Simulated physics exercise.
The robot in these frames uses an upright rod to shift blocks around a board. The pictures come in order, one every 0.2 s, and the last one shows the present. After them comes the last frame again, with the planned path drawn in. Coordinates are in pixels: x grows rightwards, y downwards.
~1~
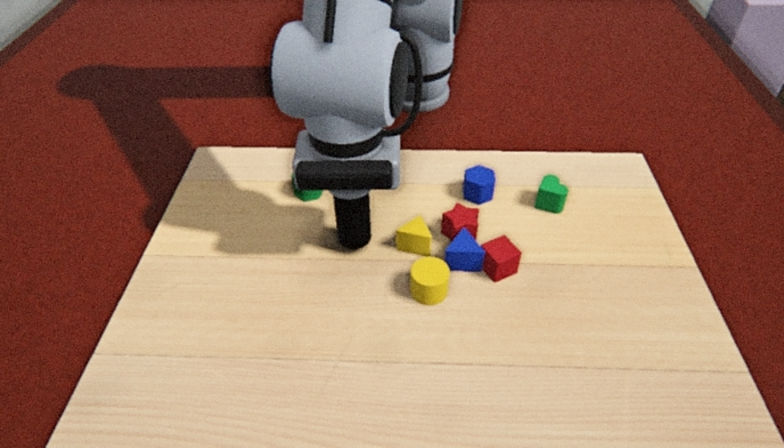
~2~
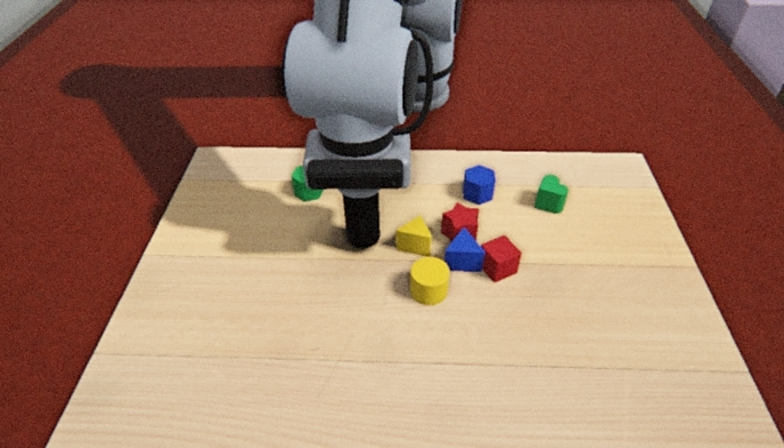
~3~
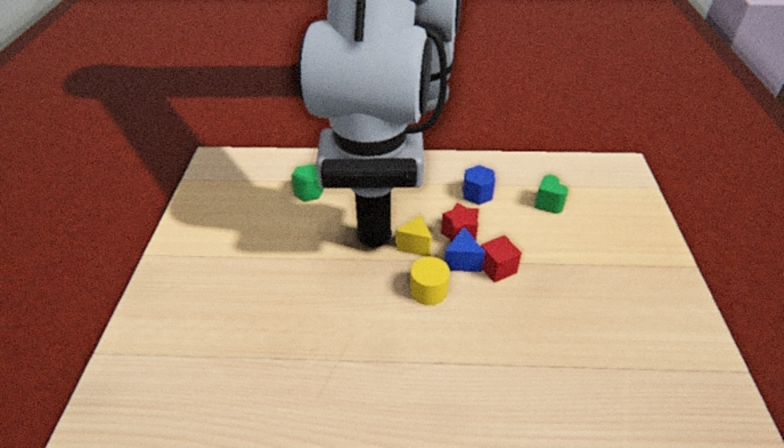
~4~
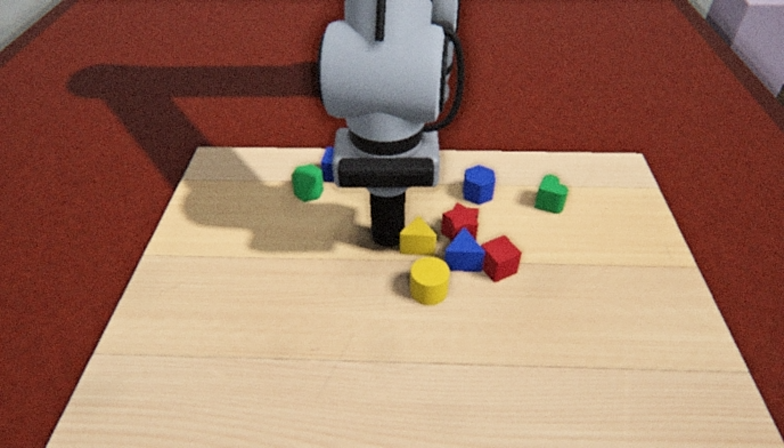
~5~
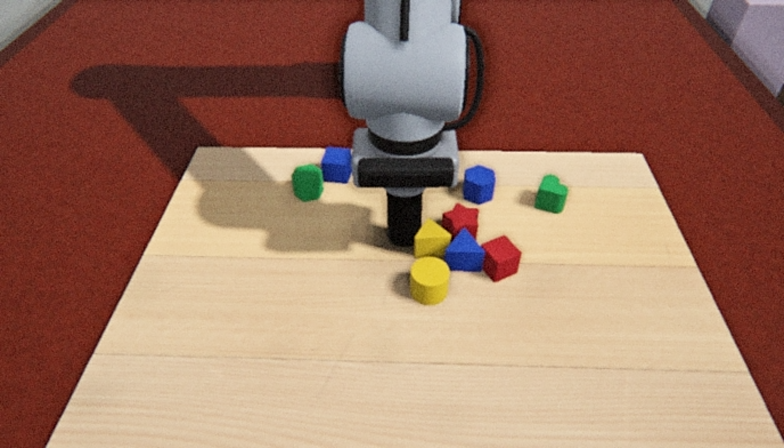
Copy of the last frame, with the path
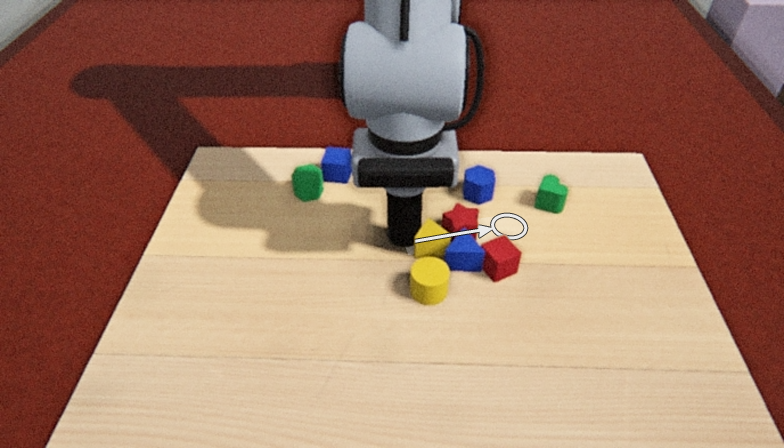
At the start, a robot arm holds an upright black rod over a wooden board, left of a yellow triangular block and a cluster of red, blue and yellow blocks. The rod slides right to the yellow triangle, then pushes it a short way right toward the red star and blue triangle.
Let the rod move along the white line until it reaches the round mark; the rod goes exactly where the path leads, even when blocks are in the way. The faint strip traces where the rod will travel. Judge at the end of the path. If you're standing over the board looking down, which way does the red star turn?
It ends up turned clockwise.
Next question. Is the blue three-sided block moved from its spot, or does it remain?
Once the path ends, it is somewhere new.
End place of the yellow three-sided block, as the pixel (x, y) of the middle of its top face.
At pixel (489, 230).
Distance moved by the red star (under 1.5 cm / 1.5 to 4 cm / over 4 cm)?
Travel: Beyond 4 cm.
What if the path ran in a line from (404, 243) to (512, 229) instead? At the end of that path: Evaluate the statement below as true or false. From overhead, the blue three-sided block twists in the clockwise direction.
That claim is true.
Path on the board, from (404, 243) to (509, 226).
The first path, step by step. One third of the way, rod at (441, 230); yellow three-sided block at (464, 230), turned 15° clockwise; red star at (478, 213); blue three-sided block at (475, 249), turned 40° clockwise; red square piece at (509, 250).
Two thirds of the way, rod at (476, 224); yellow three-sided block at (487, 230), turned 45° clockwise; red star at (510, 211), turned 25° clockwise; blue three-sided block at (475, 250), turned 50° clockwise; red square piece at (510, 251).
At the end, rod at (510, 219); yellow three-sided block at (489, 230), turned 50° clockwise; red star at (544, 207), turned 30° clockwise; blue three-sided block at (475, 250), turned 50° clockwise; red square piece at (510, 252).
